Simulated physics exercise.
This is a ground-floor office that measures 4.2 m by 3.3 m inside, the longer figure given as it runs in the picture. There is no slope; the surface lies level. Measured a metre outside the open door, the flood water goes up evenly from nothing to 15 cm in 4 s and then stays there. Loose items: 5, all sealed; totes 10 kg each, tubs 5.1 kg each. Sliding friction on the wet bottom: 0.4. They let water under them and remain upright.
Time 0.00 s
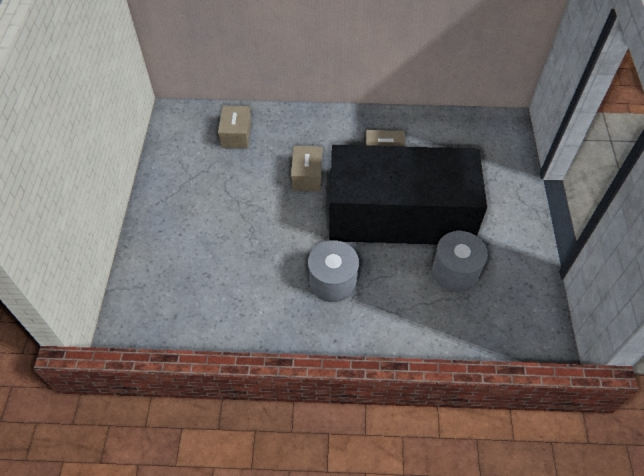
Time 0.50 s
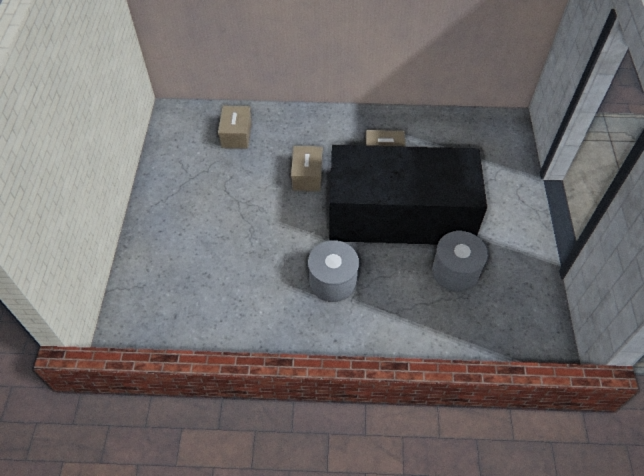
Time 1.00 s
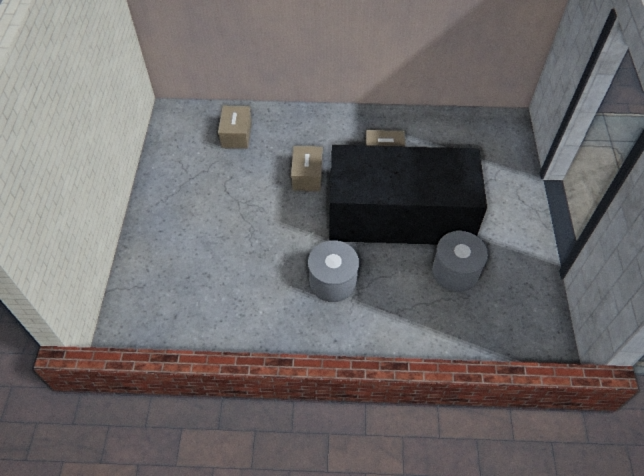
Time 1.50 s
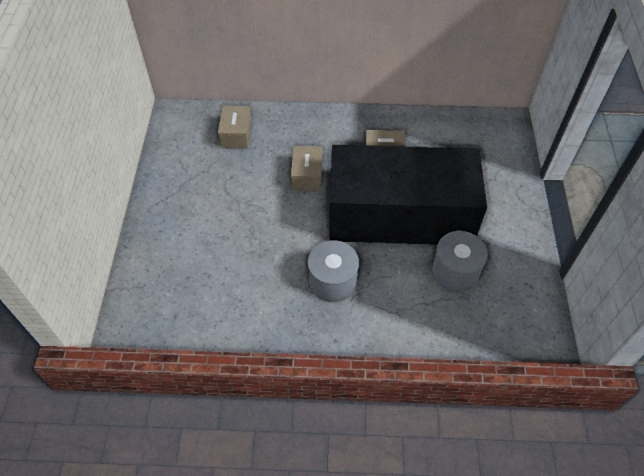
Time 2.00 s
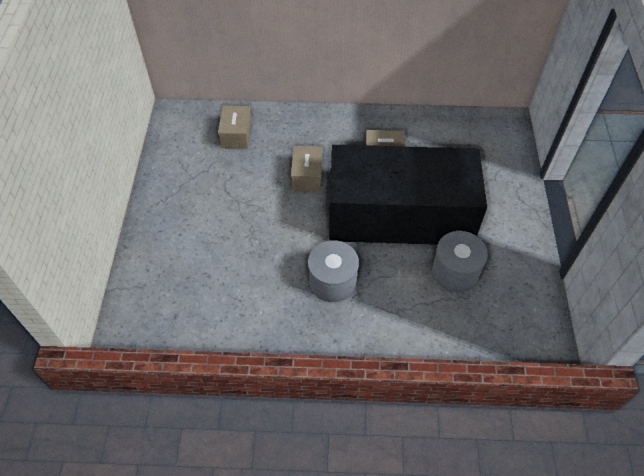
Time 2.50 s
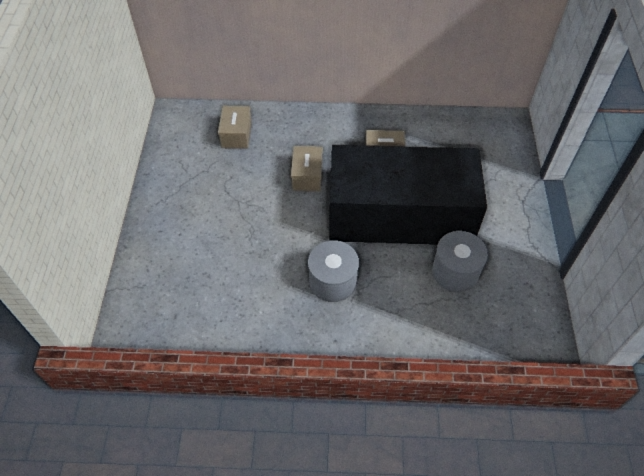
A large black block stood on a gray floor among small brown boxes and two gray tubs, and none of them moved while the orange paving outside the low brick wall turned dull, then bluish gray.
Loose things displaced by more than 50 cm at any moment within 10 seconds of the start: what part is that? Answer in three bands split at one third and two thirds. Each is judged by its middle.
One third to two thirds.
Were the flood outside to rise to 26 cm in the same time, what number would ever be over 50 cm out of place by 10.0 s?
Then it comes to 3.
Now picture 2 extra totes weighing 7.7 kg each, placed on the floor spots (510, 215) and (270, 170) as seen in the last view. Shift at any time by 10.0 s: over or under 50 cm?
In that order: Over, less.
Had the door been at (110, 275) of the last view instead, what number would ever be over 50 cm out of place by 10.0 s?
Result: 2.
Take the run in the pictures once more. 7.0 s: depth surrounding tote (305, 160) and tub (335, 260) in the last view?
Depths: Near 1 cm, then near 2 cm.
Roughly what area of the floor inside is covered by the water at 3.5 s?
Roughly 1.0 m2 of it is wet.
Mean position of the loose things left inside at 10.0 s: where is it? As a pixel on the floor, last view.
Roughly at (295, 202).
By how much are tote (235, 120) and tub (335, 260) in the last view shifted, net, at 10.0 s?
They sit 0 cm and 60 cm away, in the order given.
After 3.5 s 0 of 5 are over 50 cm from their spots; 0 afloat.
After 4.5 s 0 of 5 are over 50 cm from their spots; 0 afloat.
After 7.0 s 1 of 5 are over 50 cm from their spots; 0 afloat.
After 10.0 s 2 of 5 are over 50 cm from their spots, and 2 have been at some point; 2 afloat.
